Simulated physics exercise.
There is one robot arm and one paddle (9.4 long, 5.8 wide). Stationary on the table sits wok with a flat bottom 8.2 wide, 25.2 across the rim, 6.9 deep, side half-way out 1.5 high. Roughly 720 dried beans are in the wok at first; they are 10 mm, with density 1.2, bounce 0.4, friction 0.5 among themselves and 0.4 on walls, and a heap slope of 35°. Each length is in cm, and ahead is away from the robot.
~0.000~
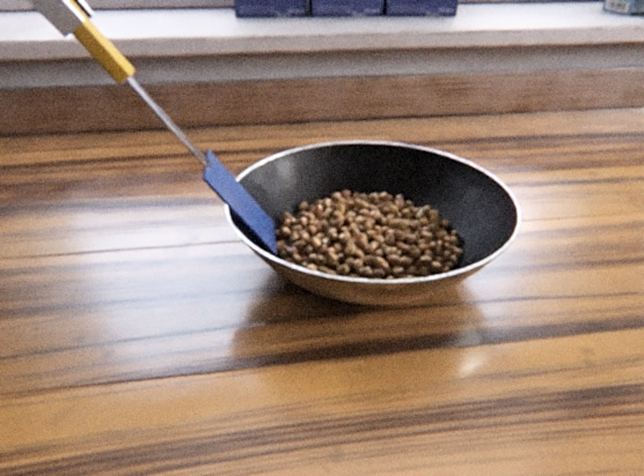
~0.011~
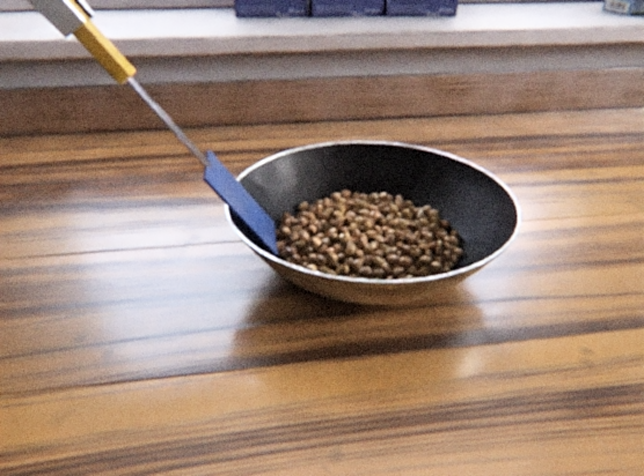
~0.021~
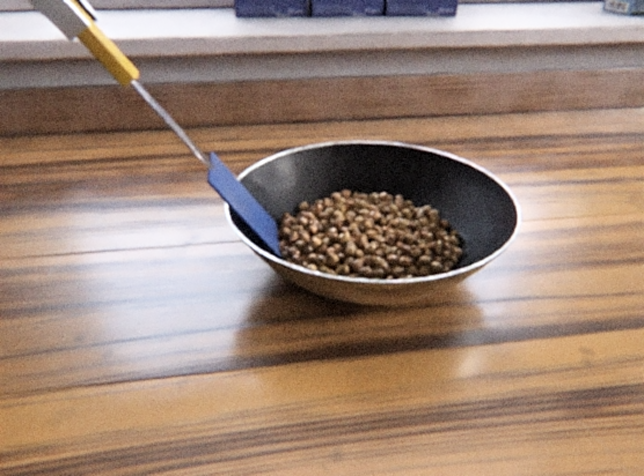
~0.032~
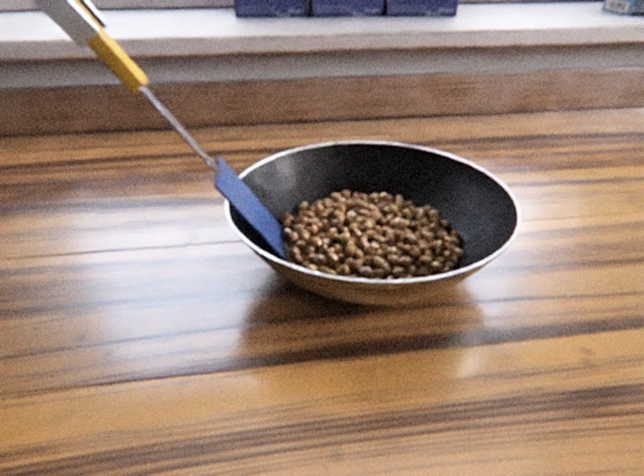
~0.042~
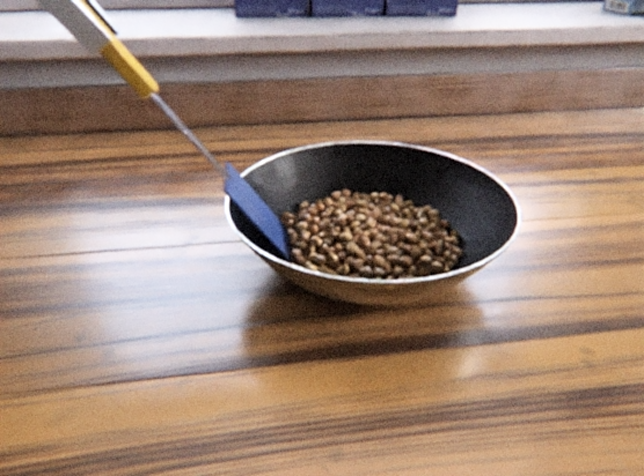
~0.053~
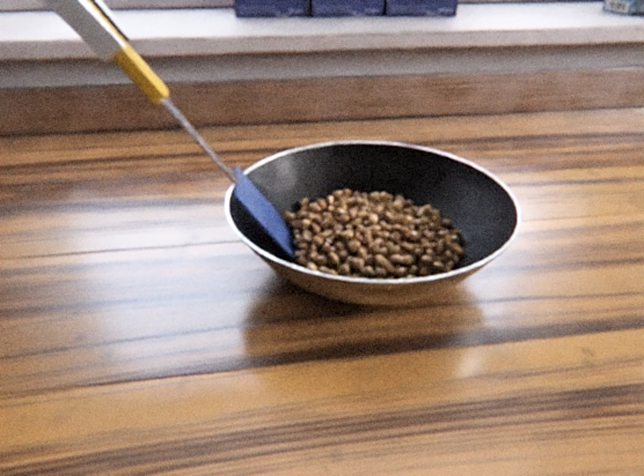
A robot arm slides a blue paddle slightly right against brown beans in a wok.
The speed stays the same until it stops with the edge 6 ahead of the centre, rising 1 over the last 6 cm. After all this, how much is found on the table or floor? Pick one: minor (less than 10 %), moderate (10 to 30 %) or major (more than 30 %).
Minor.
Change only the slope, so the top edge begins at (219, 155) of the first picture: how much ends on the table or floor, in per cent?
I'd estimate around 5 per cent.
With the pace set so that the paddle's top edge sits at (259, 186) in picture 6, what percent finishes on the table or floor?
15 %.
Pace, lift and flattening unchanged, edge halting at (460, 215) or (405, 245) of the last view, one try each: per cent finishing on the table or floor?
First try about 25 percent, second about 0 percent.
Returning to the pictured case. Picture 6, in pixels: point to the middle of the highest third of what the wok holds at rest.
(458, 207).
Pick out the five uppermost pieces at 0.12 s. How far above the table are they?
They are near 5 cm up.
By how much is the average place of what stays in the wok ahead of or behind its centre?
The kept load is shifted forward by about 4.0 cm.
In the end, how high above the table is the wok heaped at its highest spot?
Near 8.0 centimetres high.
By 0.12 s, sloping 56°, highest piece 6 above the table; 718 in the wok.
By 0.19 s, sloping 56°, highest piece 6 above the table; 718 in the wok.
By 0.42 s, sloping 56°, highest piece 8 above the table; 705 in the wok, 13 on the table or floor.
By 1.47 s, sloping 56°, highest piece 8 above the table; 705 in the wok, 13 on the table or floor.
Final count, 705 in the wok, 13 on the table or floor. That is 2 % on the table or floor.
